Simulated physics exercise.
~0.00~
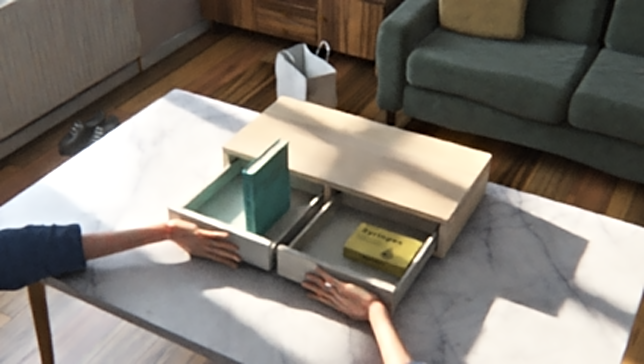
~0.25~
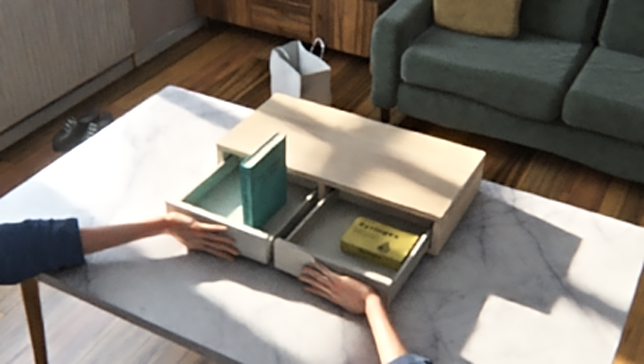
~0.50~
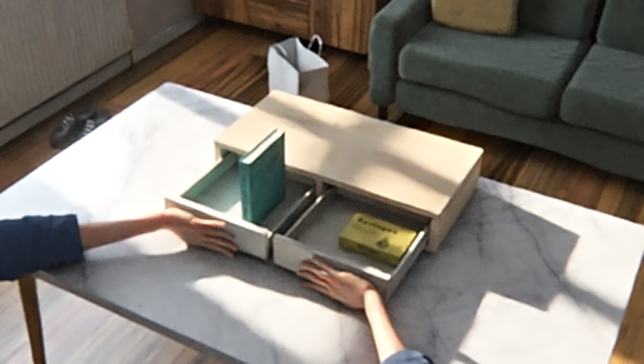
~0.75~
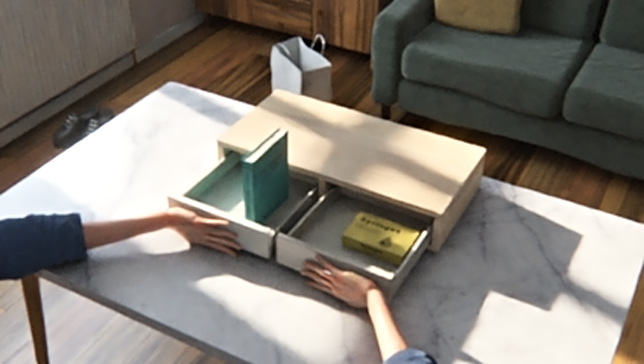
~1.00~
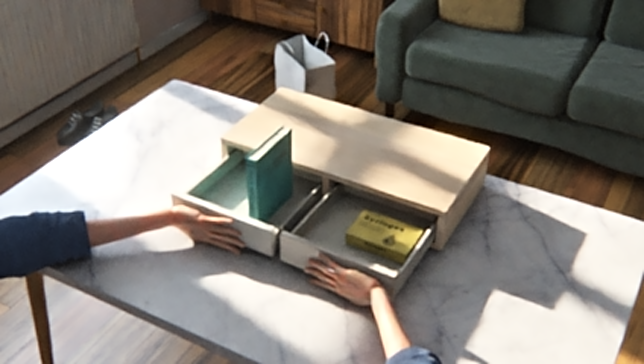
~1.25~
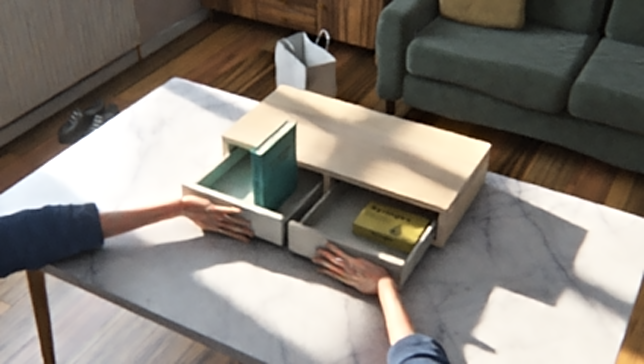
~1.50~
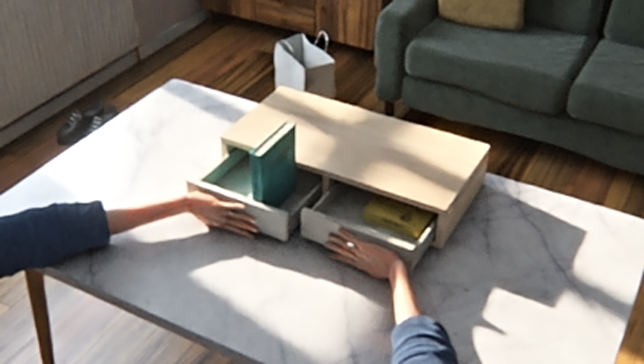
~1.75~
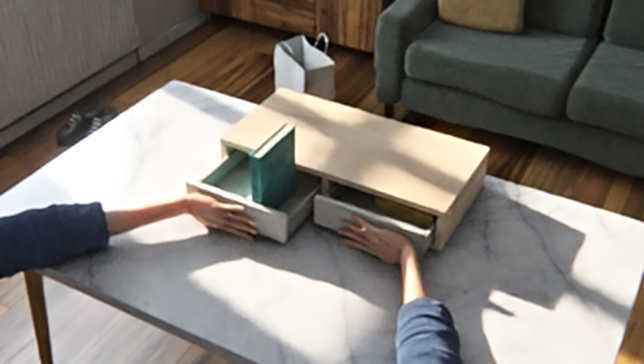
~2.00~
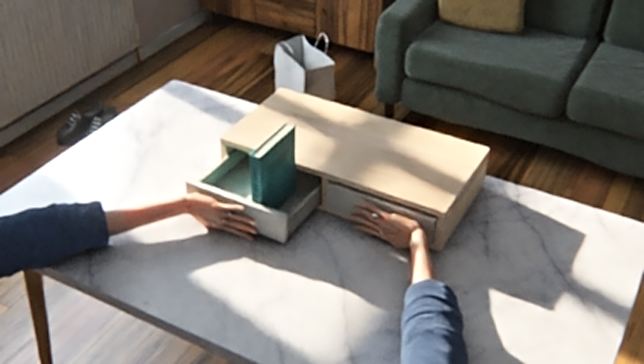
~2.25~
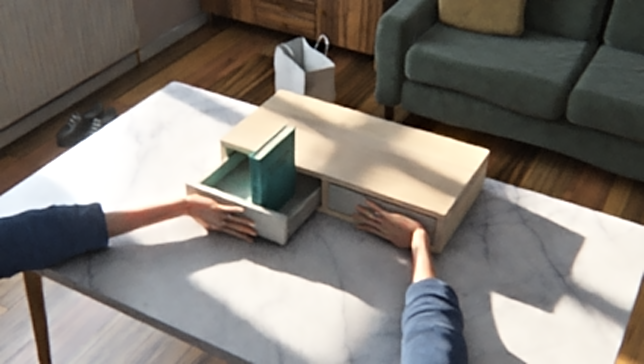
In a sunlit living room, seen from above at a slight sway, a pale wooden chest with two open drawers sits on a white marble table, with a green sofa and a white bag behind it. A turquoise book stands upright in the left drawer, and a yellow box lies in the right one. Two hands rest on the drawer fronts, then push both inward. The left drawer moves a little and stops, still ajar, with the book standing above its sides. The right drawer keeps sliding until it closes, hiding the yellow box, while the left stays open.
